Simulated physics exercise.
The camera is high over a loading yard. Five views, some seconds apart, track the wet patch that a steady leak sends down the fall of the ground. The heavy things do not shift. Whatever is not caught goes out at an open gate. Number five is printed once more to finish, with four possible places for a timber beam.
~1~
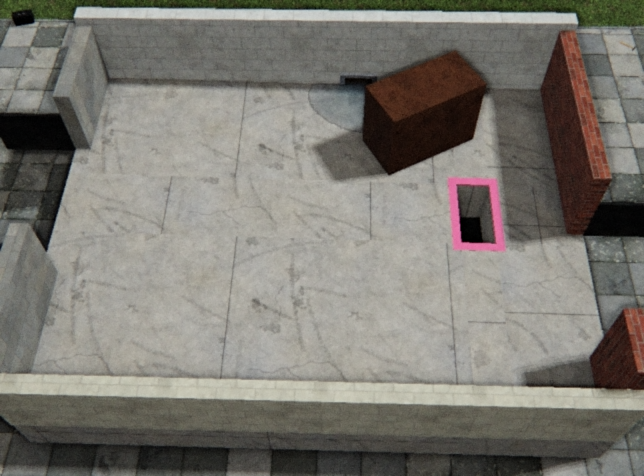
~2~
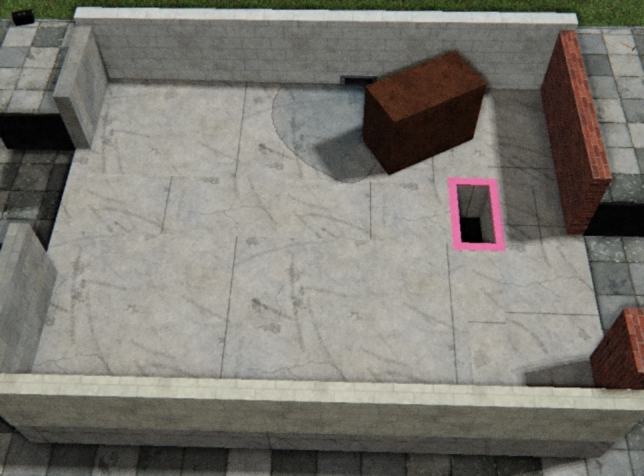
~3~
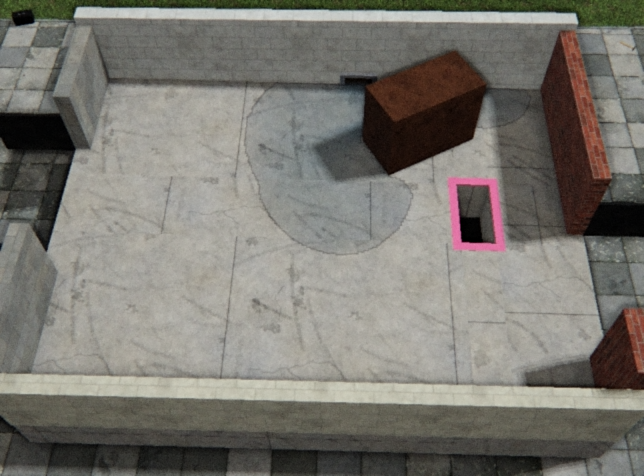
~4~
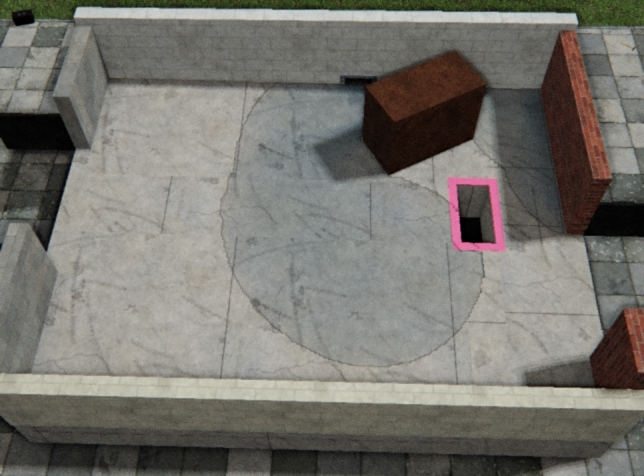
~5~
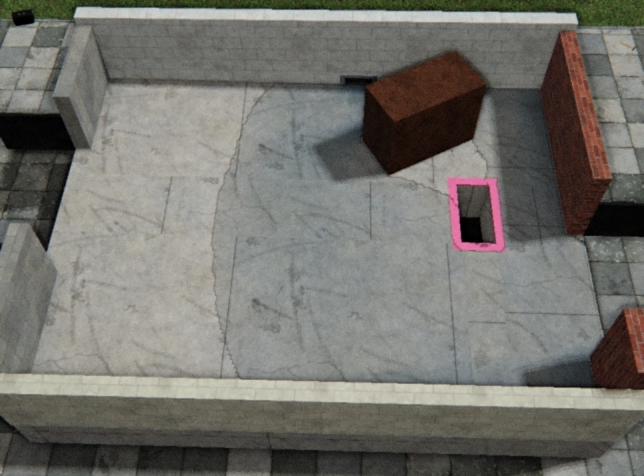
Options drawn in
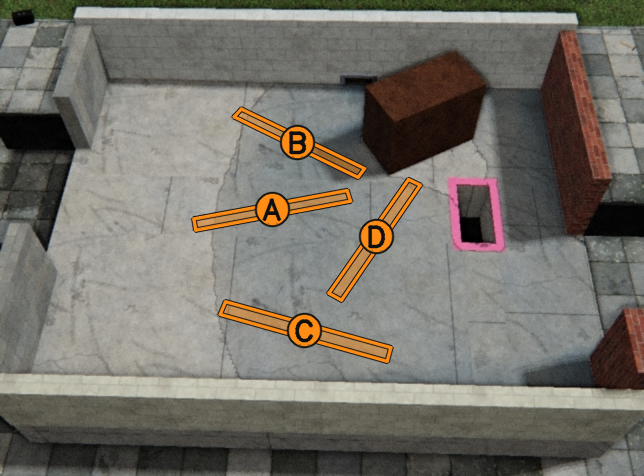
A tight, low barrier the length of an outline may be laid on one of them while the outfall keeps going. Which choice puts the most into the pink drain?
Take A.
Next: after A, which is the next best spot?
That is spot B.
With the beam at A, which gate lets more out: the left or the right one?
More leaves on the right.
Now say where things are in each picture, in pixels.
The first picture shows outfall at (359, 80); pink drain at (476, 213); open gate at (577, 292); open gate at (75, 207); front seen at (311, 100), 3 % of the ground wet; pink drain still dry.
The second picture shows front seen at (363, 174), 9 % of the ground wet; pink drain still dry.
The third picture shows front seen at (363, 247), 20 % of the ground wet; pink drain still dry.
The fourth picture shows front seen at (367, 358), 39 % of the ground wet; pink drain still dry.
The fifth picture shows front seen at (604, 356), 59 % of the ground wet; pink drain taking water.
On the marked copy, A from (194, 224) to (348, 195); B from (237, 112) to (361, 172); C from (222, 308) to (389, 354); D from (335, 296) to (414, 182).
For spot A, about 27 % of the stream goes into the pink drain, about 72 % out by the gates.
For spot B, about 14 % of the stream goes into the pink drain, about 85 % out by the gates.
For spot C, about 5 % of the stream goes into the pink drain, about 96 % out by the gates.
For spot D, about 8 % of the stream goes into the pink drain, about 91 % out by the gates.
